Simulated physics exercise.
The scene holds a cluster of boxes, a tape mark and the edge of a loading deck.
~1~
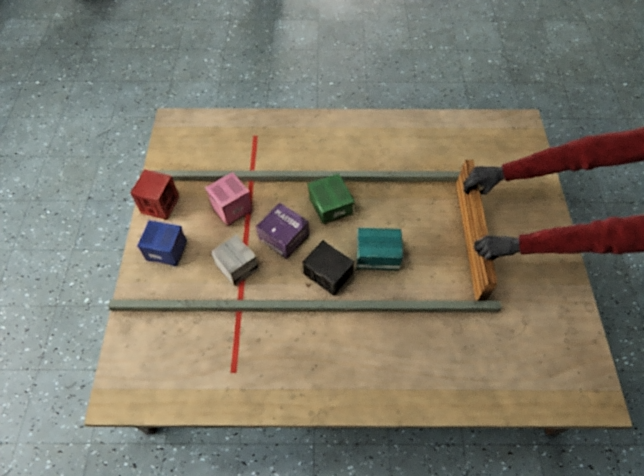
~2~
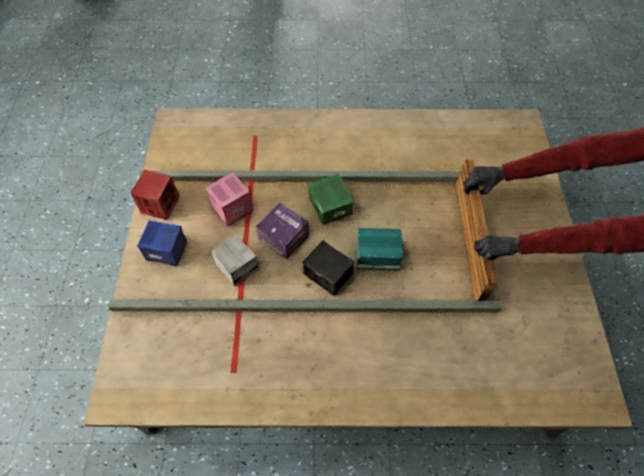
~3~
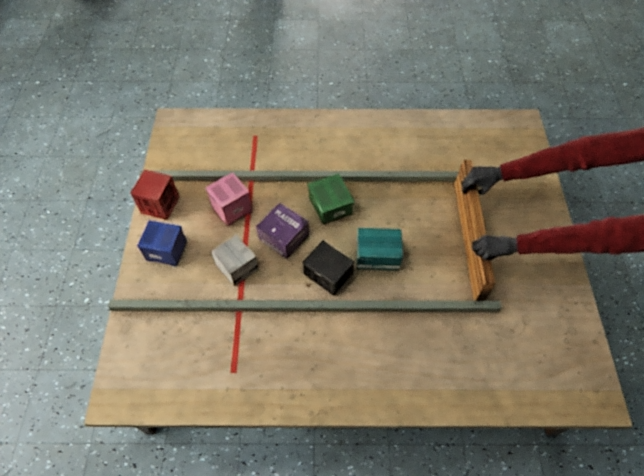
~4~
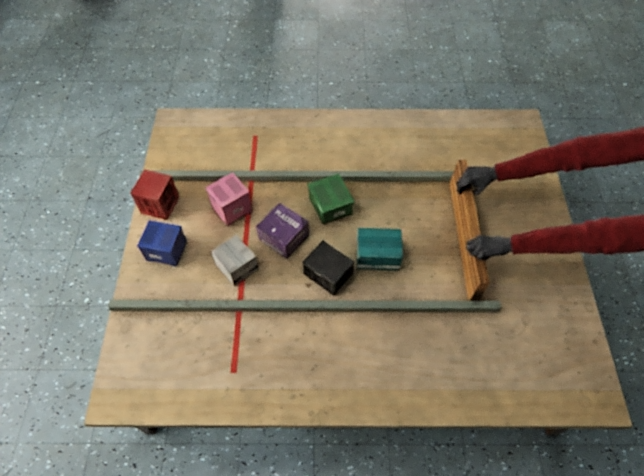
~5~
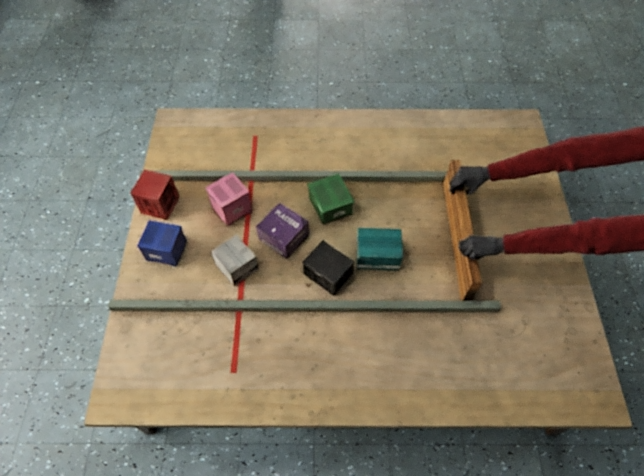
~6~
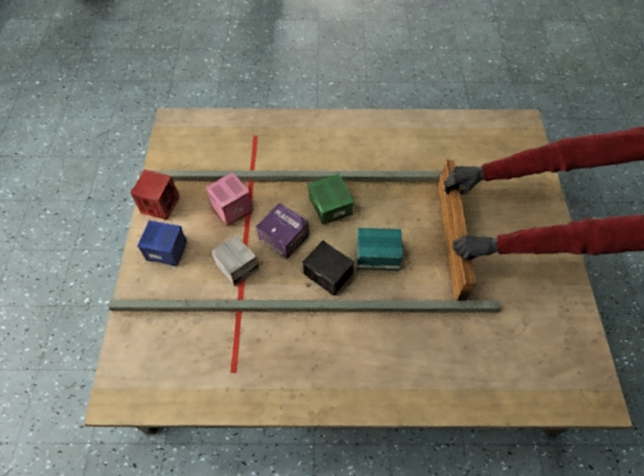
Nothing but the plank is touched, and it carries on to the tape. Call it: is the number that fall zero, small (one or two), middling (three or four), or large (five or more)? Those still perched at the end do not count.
It is zero.
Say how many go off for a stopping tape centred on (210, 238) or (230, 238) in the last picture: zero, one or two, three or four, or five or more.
The falls would be either one or two; no fall at all.
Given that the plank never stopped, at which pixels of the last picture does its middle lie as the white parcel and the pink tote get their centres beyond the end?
With the white parcel it sits around (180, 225), with the pink tote around (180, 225).
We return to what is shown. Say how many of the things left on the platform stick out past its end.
The overhang total is 0.
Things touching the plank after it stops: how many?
3 are in contact with it.
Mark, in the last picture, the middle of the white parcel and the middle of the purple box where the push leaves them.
White parcel: About (185, 268); purple box: About (183, 236).
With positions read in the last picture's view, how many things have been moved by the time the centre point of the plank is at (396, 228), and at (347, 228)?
At the first spot 1, then 4.
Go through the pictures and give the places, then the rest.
Red crate (156, 195); blue tote (163, 244); pink tote (230, 200); plank (475, 228); tape (246, 238), in the first frame.
Blue tote (163, 244); black crate (328, 268), in the second frame.
Pink tote (230, 200); white parcel (235, 260), in the third frame.
Red crate (156, 195); purple box (283, 231), in the fourth frame.
Blue tote (163, 244); turquoise box (379, 249), in the fifth frame.
Red crate (156, 195); blue tote (163, 244); pink tote (230, 200); plank (455, 228); tape (246, 238), in the sixth frame.
Soon after, none off yet; red crate at rest near (156, 195); blue tote at rest near (163, 244); pink tote at rest near (230, 200).
In the end, the number that fall off is zero.
